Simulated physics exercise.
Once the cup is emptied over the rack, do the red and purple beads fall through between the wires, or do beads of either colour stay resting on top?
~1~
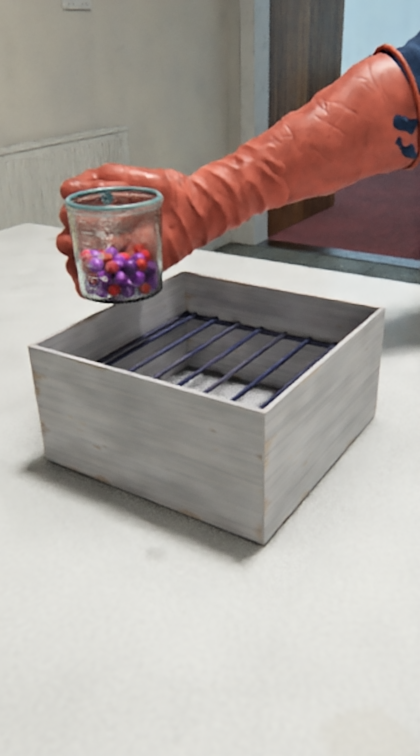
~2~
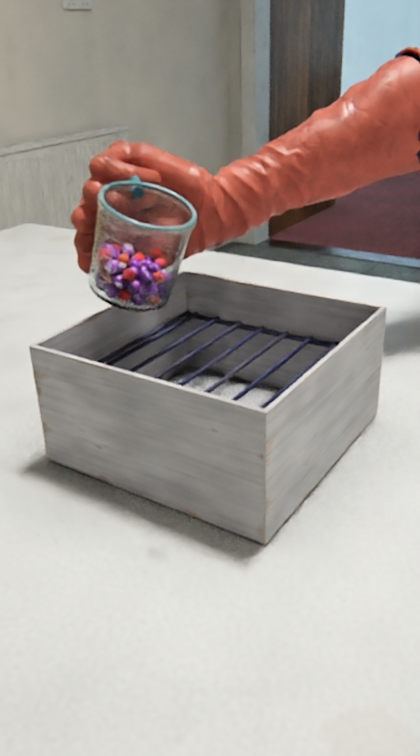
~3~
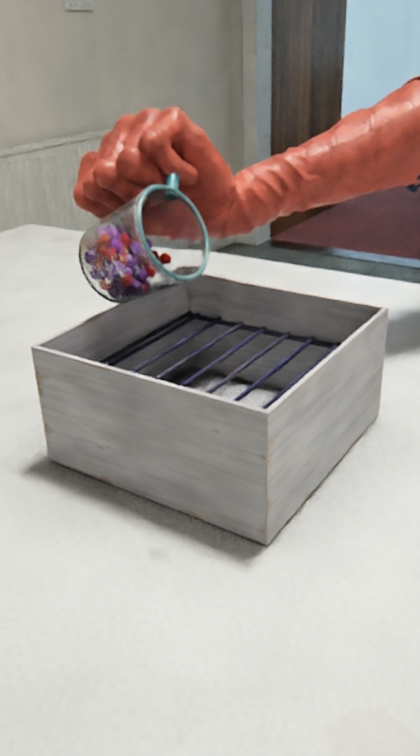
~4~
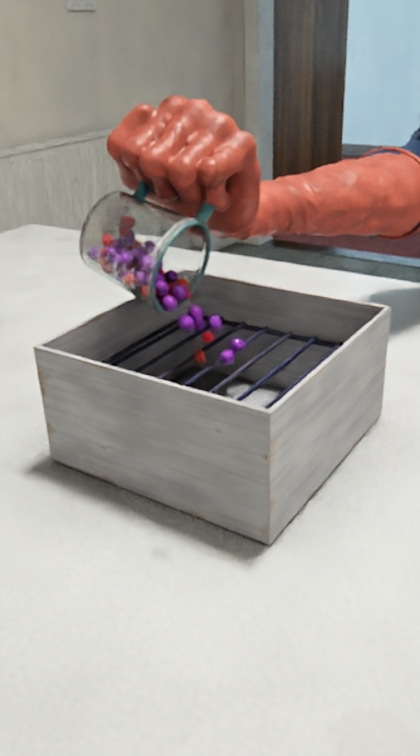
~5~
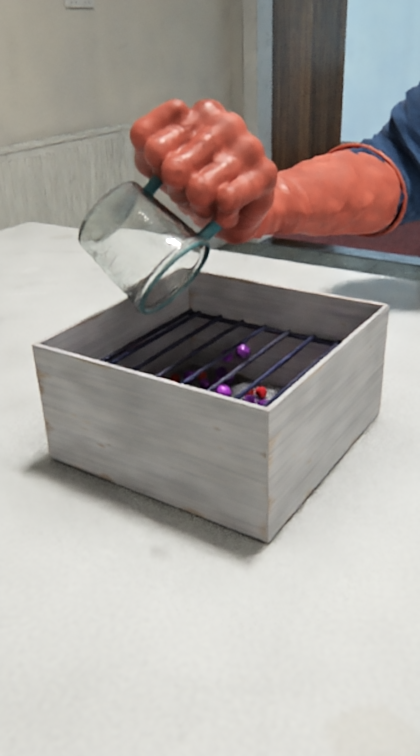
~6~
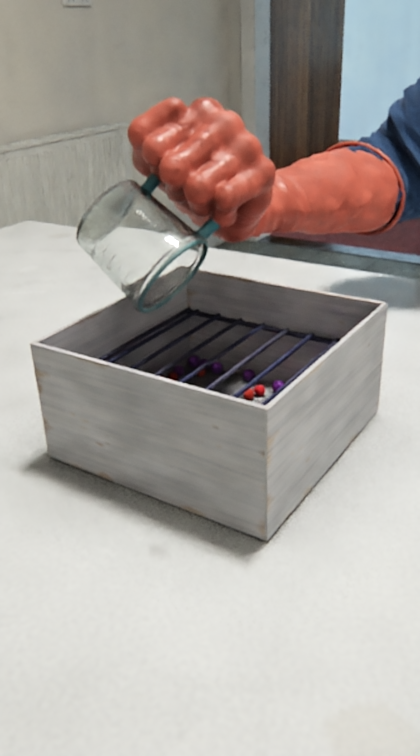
Both the red and the purple beads fall between the wires and end up under the rack, with none of either colour left resting on top.
